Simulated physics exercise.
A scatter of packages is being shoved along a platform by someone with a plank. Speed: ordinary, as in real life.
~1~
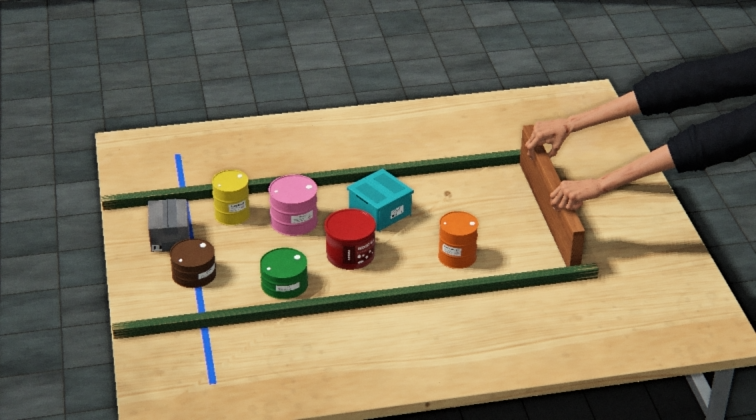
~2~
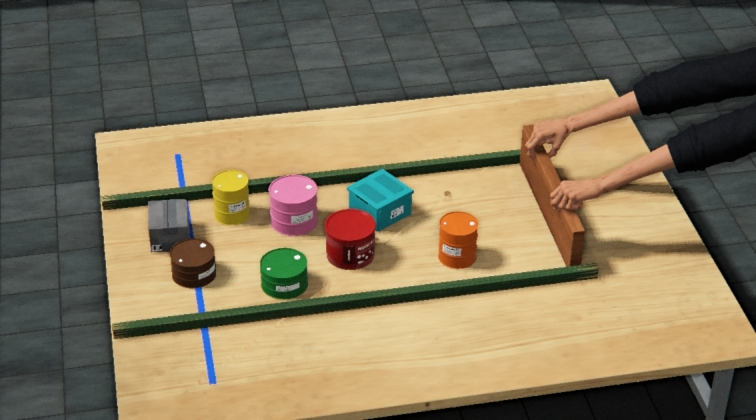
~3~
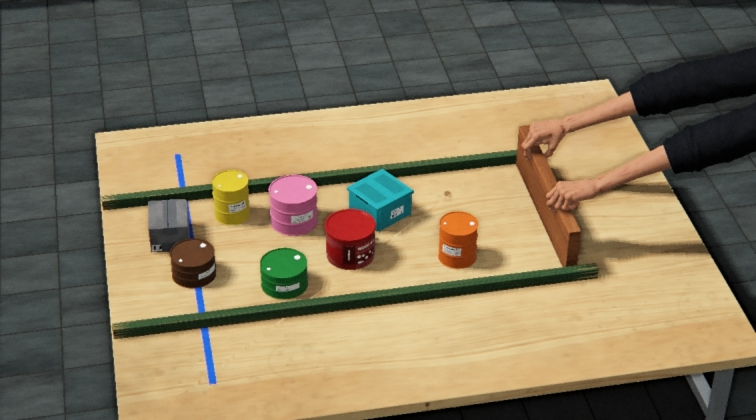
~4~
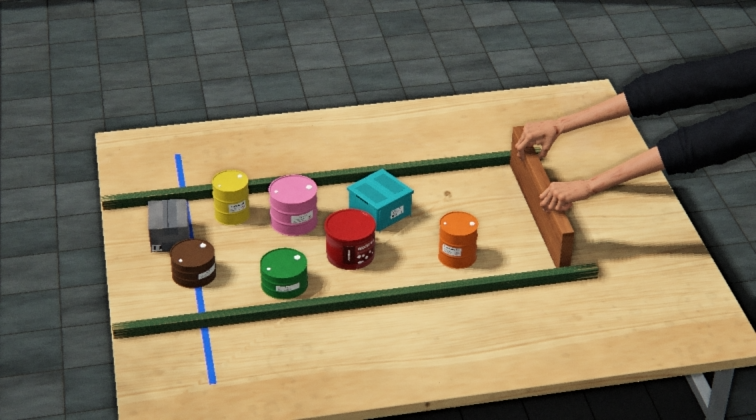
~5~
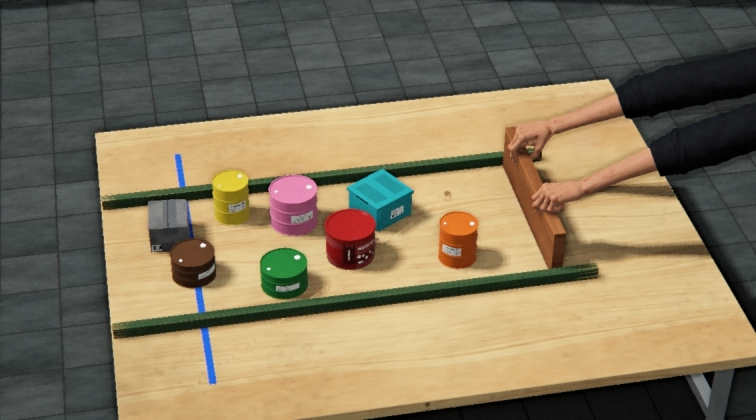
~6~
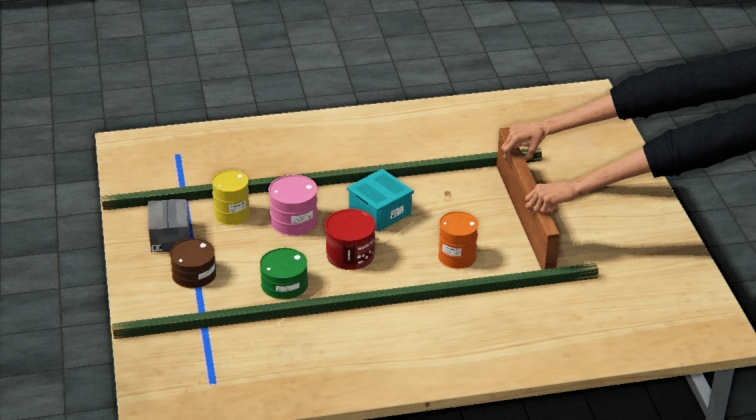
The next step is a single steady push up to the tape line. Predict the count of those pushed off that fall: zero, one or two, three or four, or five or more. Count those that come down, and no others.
After that push, what drops off the edge is fewer than three, not none.
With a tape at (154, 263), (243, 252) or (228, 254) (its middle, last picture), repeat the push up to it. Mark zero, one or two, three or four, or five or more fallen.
In the order of the places given: 5 or more; none at all; not one.
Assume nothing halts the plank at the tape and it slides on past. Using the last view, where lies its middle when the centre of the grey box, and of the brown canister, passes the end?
(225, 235) and (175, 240), more or less.
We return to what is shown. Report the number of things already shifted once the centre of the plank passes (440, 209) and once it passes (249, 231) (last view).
Tally: 1; 8.
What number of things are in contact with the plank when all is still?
That would be 3 of them.
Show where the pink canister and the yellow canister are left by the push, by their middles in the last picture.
The pink canister comes to rest close to (116, 230), while the yellow canister rests close to (115, 203).
A little later, none off yet; grey box at rest near (169, 225); brown canister at rest near (193, 263); yellow canister at rest near (231, 198).
When it is over, the number that fall off is one or two; down, grey box.
